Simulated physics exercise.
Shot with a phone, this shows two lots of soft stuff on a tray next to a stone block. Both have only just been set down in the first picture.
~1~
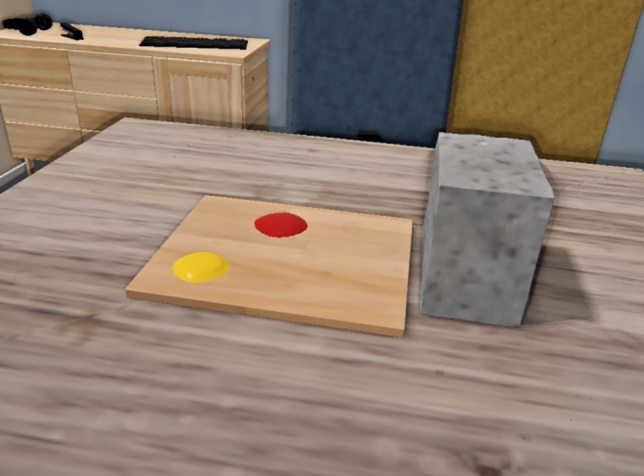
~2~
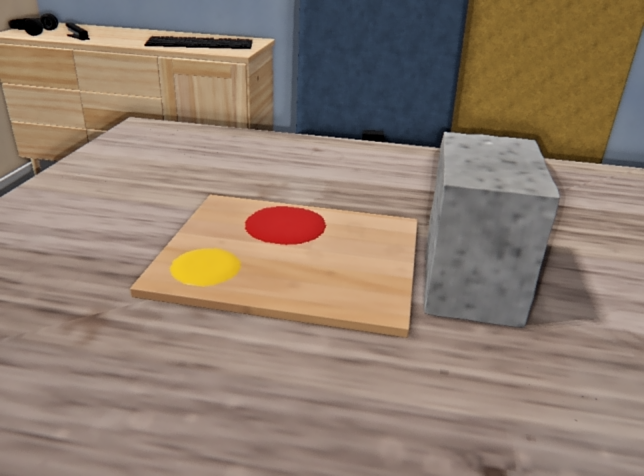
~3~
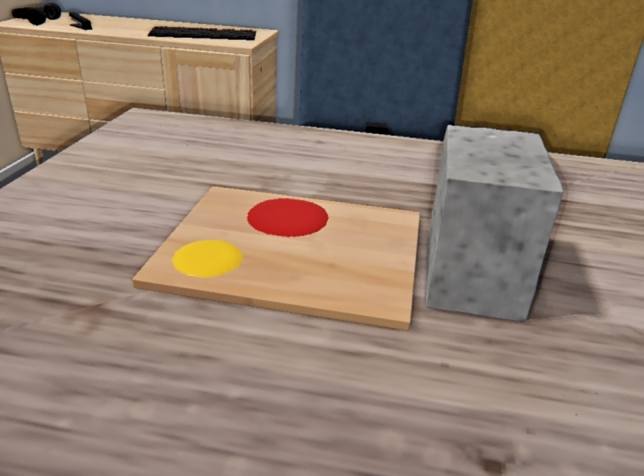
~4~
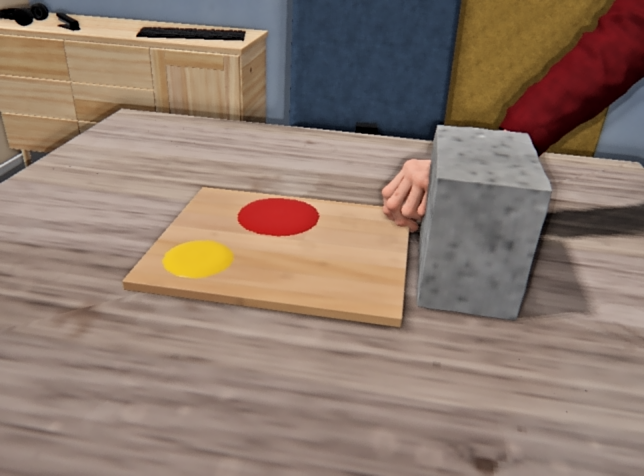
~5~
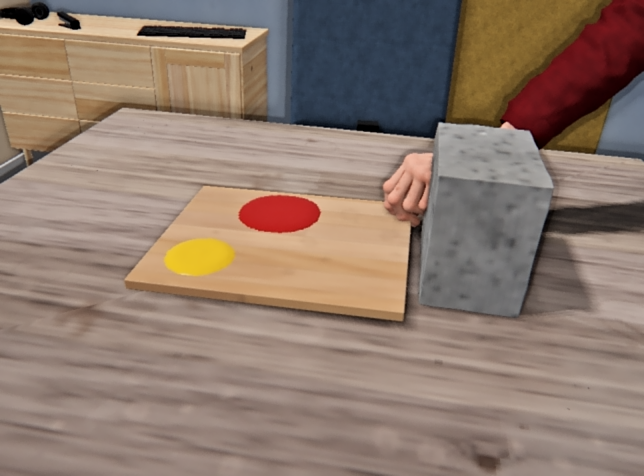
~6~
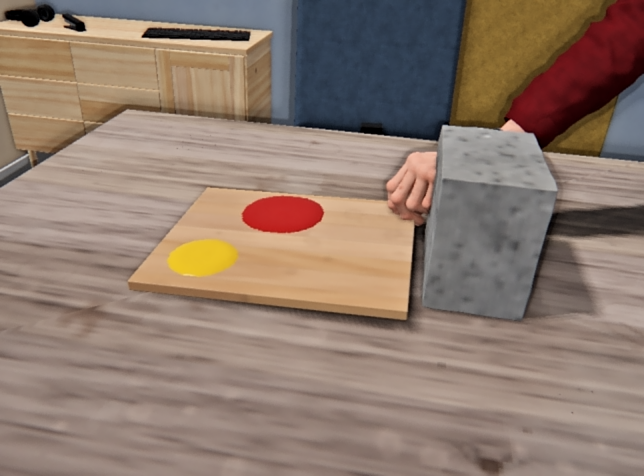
The footage shows a red dollop and a yellow dollop flattening into thin round patches on a wooden tray beside a gray stone block, before a red-sleeved hand takes the tray's right end and raises it very slightly.
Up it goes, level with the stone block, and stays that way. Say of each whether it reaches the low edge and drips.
So: The yellow dollop, it drops off; the red dollop, it drops off.
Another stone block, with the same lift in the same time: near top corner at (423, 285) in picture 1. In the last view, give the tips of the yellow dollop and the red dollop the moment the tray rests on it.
(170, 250) and (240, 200).
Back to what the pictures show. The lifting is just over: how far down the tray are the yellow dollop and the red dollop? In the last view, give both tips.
In the last picture, the first is near (147, 251) and the second near (188, 205).
Next, slope about 34°; the yellow dollop is dripping off the low end; the red dollop is dripping off the low end.
After that, the yellow dollop is dripping off the low end; the red dollop is dripping off the low end.
Finally, slope about 34°; the yellow dollop is dripping off the low end; the red dollop is dripping off the low end.
